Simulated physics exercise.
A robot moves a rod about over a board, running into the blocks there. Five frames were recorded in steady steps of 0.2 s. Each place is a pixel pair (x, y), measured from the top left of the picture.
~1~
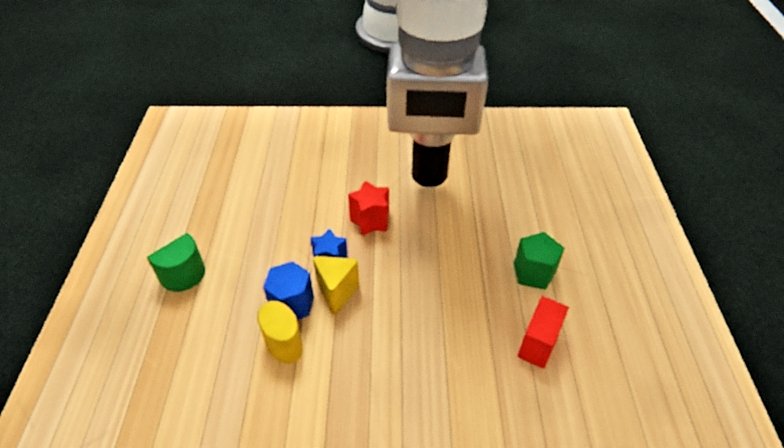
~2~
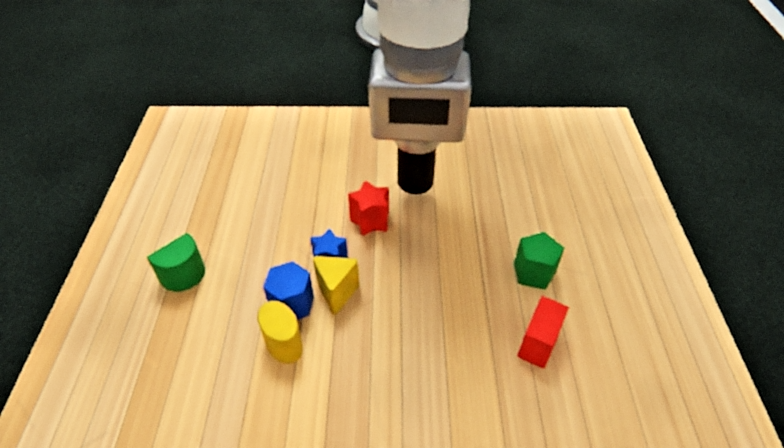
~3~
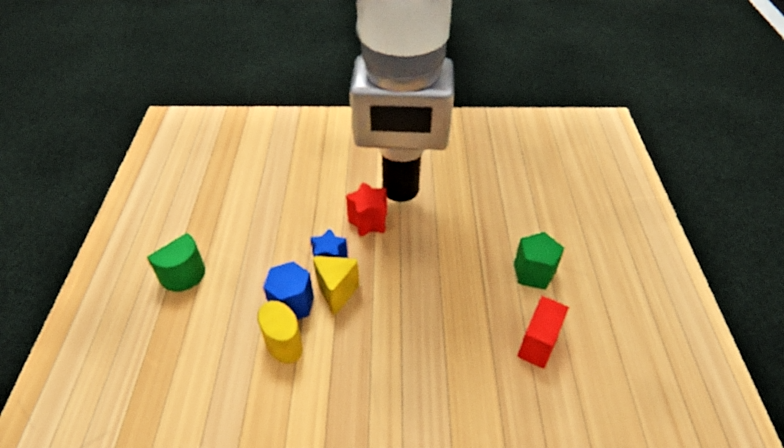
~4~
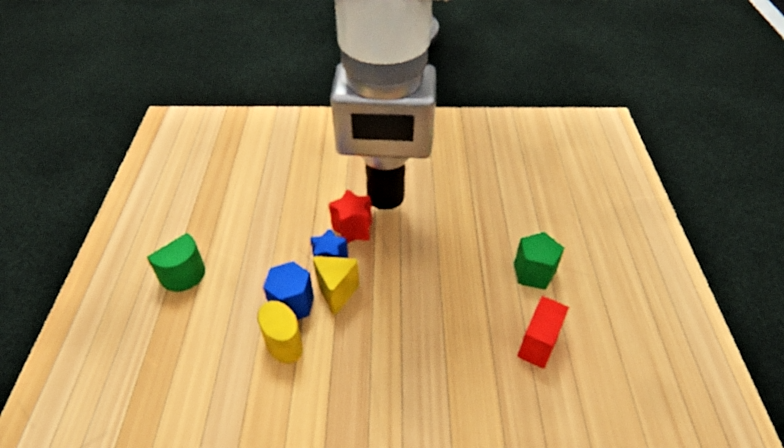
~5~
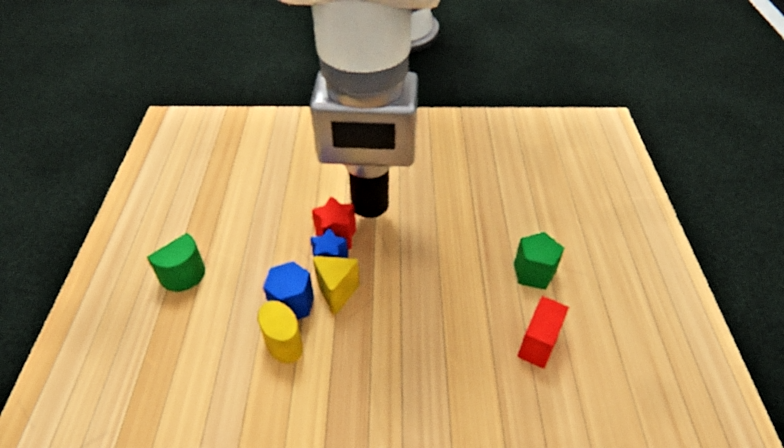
A robot arm moved its dark rod leftward and slightly nearer over a wooden board, then nudged the red star a short way left, close behind the small blue star, while the other blocks stayed still.
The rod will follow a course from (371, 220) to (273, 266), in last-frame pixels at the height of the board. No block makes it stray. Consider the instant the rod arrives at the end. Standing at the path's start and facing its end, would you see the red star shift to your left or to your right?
It heads right.
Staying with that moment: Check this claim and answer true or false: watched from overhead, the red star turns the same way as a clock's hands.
This is true.
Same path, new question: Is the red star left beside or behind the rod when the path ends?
It seems not.
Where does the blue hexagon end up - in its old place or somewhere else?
The result: It moves.
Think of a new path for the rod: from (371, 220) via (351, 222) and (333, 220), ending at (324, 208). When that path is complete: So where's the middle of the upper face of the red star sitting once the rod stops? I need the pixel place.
Its top centre is at about (306, 221).
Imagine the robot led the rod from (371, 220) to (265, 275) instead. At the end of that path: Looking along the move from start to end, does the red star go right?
Yes, that is what happens.
On the path given first. One third of the way, rod (338, 219); blue star (310, 251), turned 35° anticlockwise; red star (298, 225); yellow triangular piece (332, 272), turned 25° anticlockwise.
Two thirds of the way, rod (304, 235); blue hexagon (286, 284); blue star (291, 255), turned 80° anticlockwise; red star (265, 232), turned 50° clockwise; yellow triangular piece (332, 272), turned 25° anticlockwise.
At the end, rod (269, 251); blue hexagon (284, 294), turned 25° anticlockwise; blue star (266, 269), turned 120° anticlockwise; red star (228, 247), turned 55° clockwise; yellow triangular piece (332, 272), turned 25° anticlockwise.
